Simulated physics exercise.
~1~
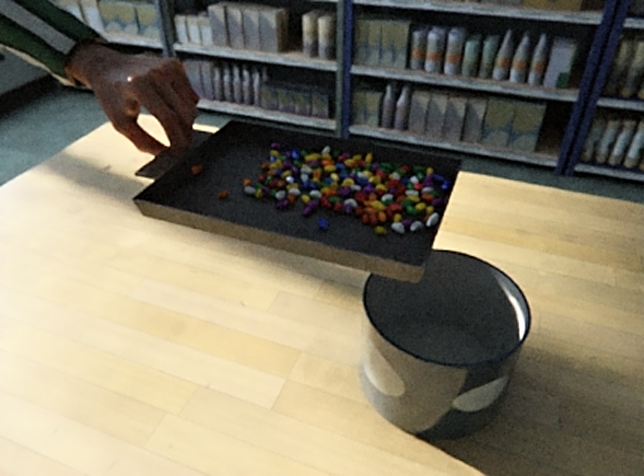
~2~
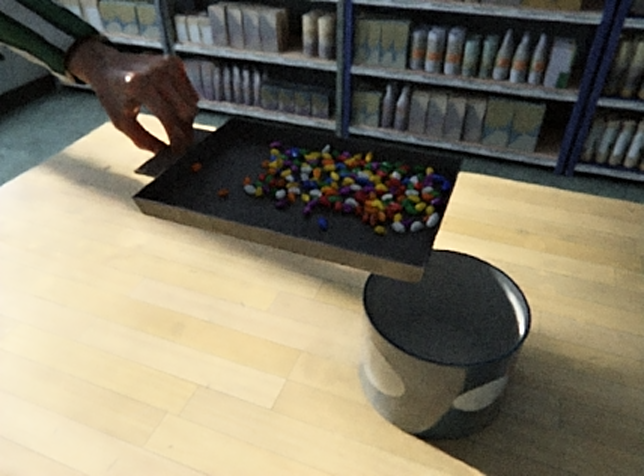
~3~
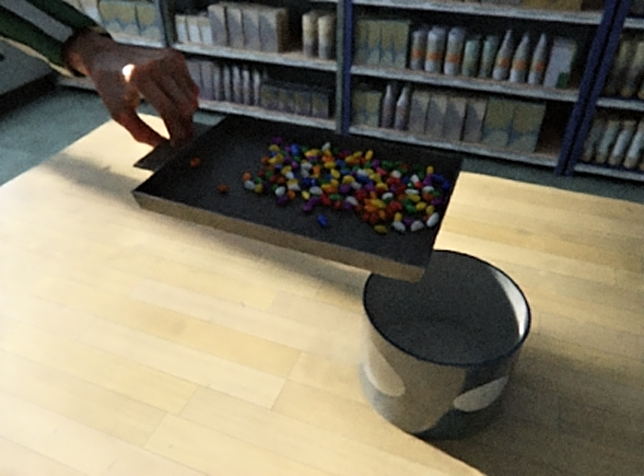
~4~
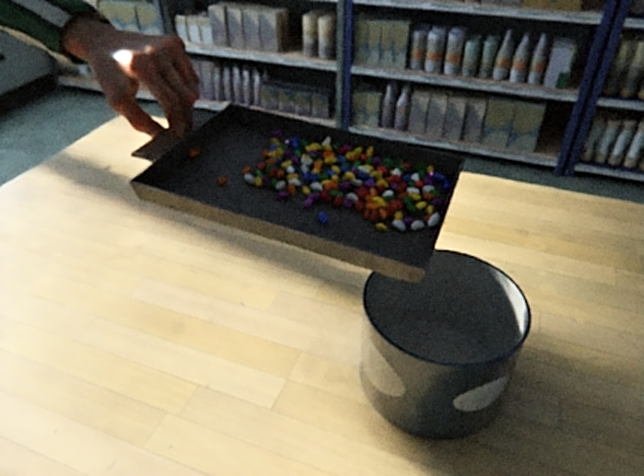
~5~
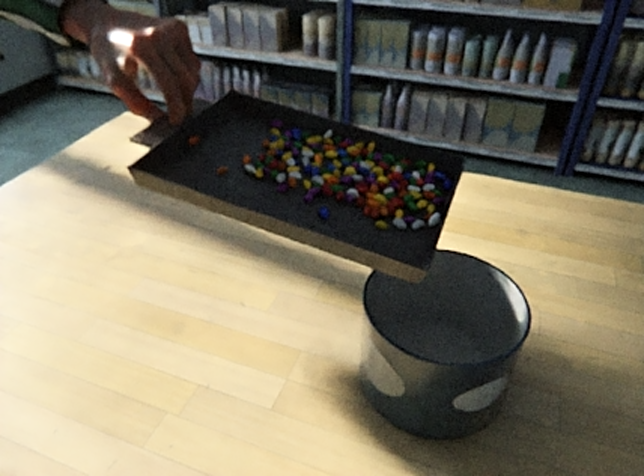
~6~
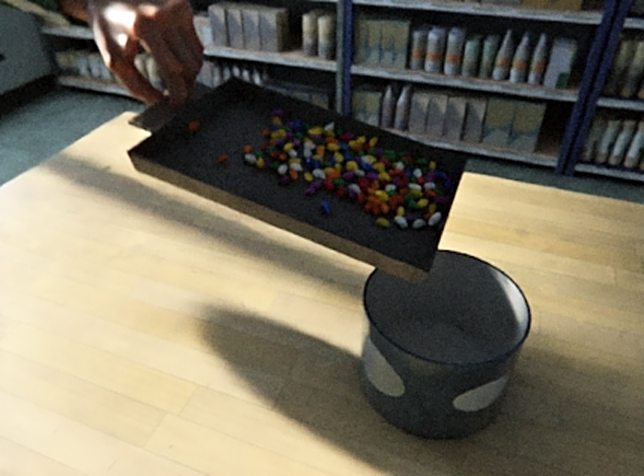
A hand slowly raises the left end of a tray of colourful beans beside a pot.
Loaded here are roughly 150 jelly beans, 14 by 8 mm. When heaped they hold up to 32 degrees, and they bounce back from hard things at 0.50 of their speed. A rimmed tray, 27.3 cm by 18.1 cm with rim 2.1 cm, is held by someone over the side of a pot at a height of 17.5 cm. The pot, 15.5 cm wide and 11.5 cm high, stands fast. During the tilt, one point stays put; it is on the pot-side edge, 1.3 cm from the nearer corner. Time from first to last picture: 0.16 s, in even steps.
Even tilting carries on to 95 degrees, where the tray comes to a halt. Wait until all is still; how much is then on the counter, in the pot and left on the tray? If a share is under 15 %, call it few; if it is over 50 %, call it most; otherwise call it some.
I would say counter: Some, pot: Most, tray: Few.
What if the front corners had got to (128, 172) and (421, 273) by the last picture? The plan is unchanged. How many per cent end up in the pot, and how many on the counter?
That works out as pot 5 and counter 95.
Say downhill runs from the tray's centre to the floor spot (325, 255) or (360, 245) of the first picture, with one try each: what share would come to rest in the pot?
First try: Around 5 percent; second try: Around 25 percent.
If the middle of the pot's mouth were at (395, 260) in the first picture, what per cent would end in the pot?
Something like 0 per cent would settle in it.
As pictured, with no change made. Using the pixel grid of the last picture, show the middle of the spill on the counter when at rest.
The spill's middle ends up near (540, 328).
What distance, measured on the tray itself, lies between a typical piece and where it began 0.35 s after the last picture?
It has moved some 5 cm from its start.
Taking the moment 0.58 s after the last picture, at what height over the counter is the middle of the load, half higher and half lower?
Median height: Approx. 20 cm.
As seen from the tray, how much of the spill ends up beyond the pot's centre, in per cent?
I'd put it close to 90 per cent.
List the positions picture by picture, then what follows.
The first picture shows tray tilt 0 degrees, front corners at (139, 197) and (420, 264); middle of the pieces at (346, 185); pot at (445, 300).
The second picture shows tray tilt 0 degrees, front corners at (139, 195) and (420, 264); middle of the pieces at (346, 184).
The third picture shows tray tilt 2 degrees, front corners at (138, 190) and (421, 264); middle of the pieces at (346, 182).
The fourth picture shows tray tilt 4 degrees, front corners at (136, 180) and (422, 265), lowest corner right front; middle of the pieces at (347, 178).
The fifth picture shows tray tilt 8 degrees, front corners at (135, 166) and (423, 265), lowest corner right front; middle of the pieces at (348, 173).
The sixth picture shows tray tilt 11 degrees, front corners at (134, 150) and (425, 266), lowest corner right front; middle of the pieces at (350, 168); pot at (445, 300).
Then, 0.35 s after the last picture, tilt 53 degrees; the tray holds 100 %, the pot 0 %.
Then, 0.58 s after the last picture, tilt 79 degrees; the tray holds 85 %, the pot 5 %.
Then, 0.92 s after the last picture, tilt 95 degrees; the tray holds 5 %, the pot 55 %.
In the end, counter 35 %, pot 65 %, tray 0 %.
